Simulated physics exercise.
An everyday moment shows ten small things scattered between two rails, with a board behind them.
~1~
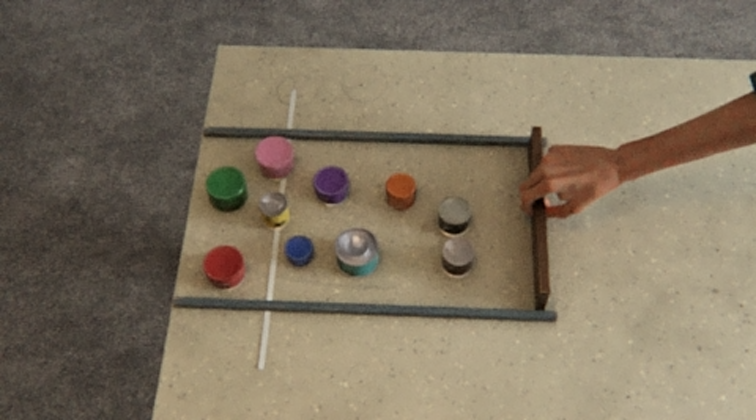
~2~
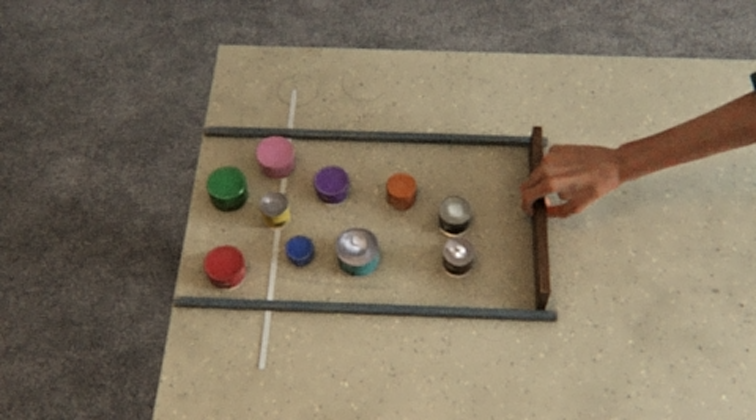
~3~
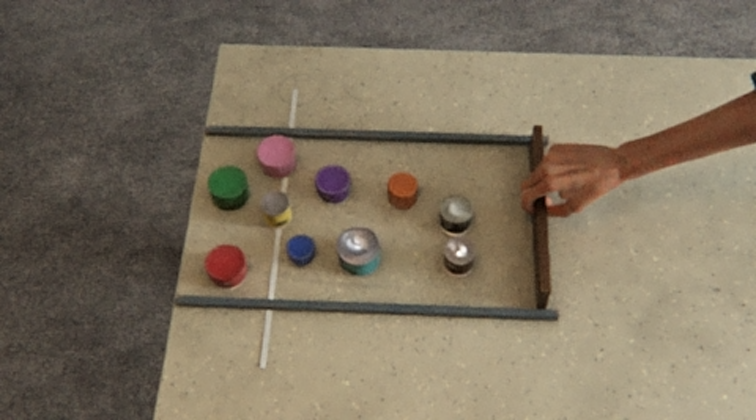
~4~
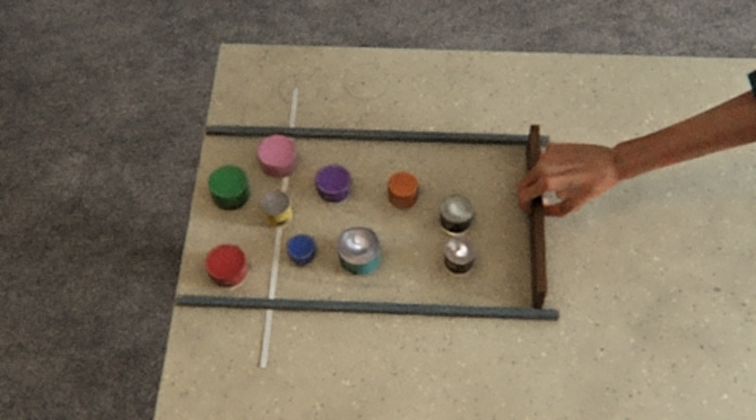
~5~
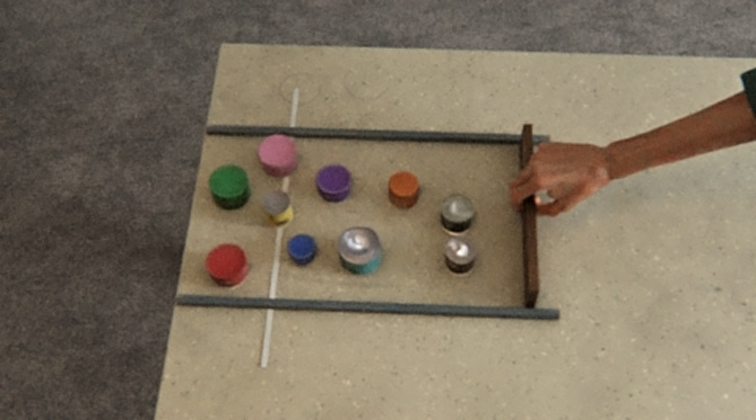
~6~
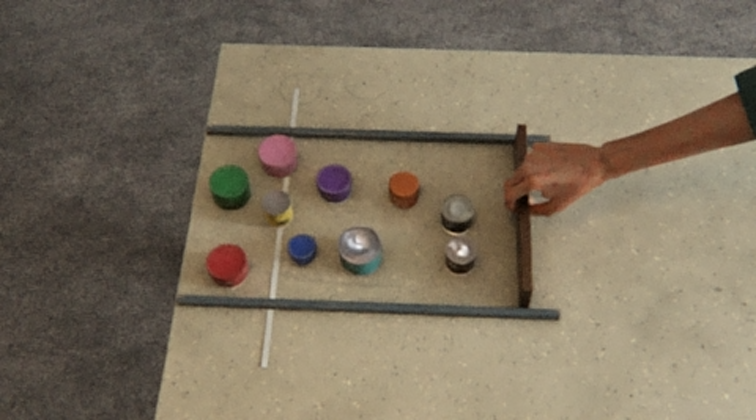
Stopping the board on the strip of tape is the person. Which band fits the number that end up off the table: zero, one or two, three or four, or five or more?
Most likely nothing will tumble off the end.
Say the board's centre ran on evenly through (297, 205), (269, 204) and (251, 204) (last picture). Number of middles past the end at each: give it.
Taking the three positions in turn, the counts come to 0, 2 and 2.
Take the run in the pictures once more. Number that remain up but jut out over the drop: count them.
2 is the number.
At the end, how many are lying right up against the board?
That number would be 4.
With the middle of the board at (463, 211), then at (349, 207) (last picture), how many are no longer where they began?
First 2 and then 6.
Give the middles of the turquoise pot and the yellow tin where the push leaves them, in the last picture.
Look around (227, 236) for the first and around (235, 205) for the second.
A little later, none off yet; green tub at rest near (230, 188); red tin at rest near (228, 267); pink pot at rest near (279, 157).
Next, none off yet; green tub at rest near (230, 188); red tin at rest near (227, 267); pink pot moving near (274, 154).
When it is over, the number that fall off is zero.
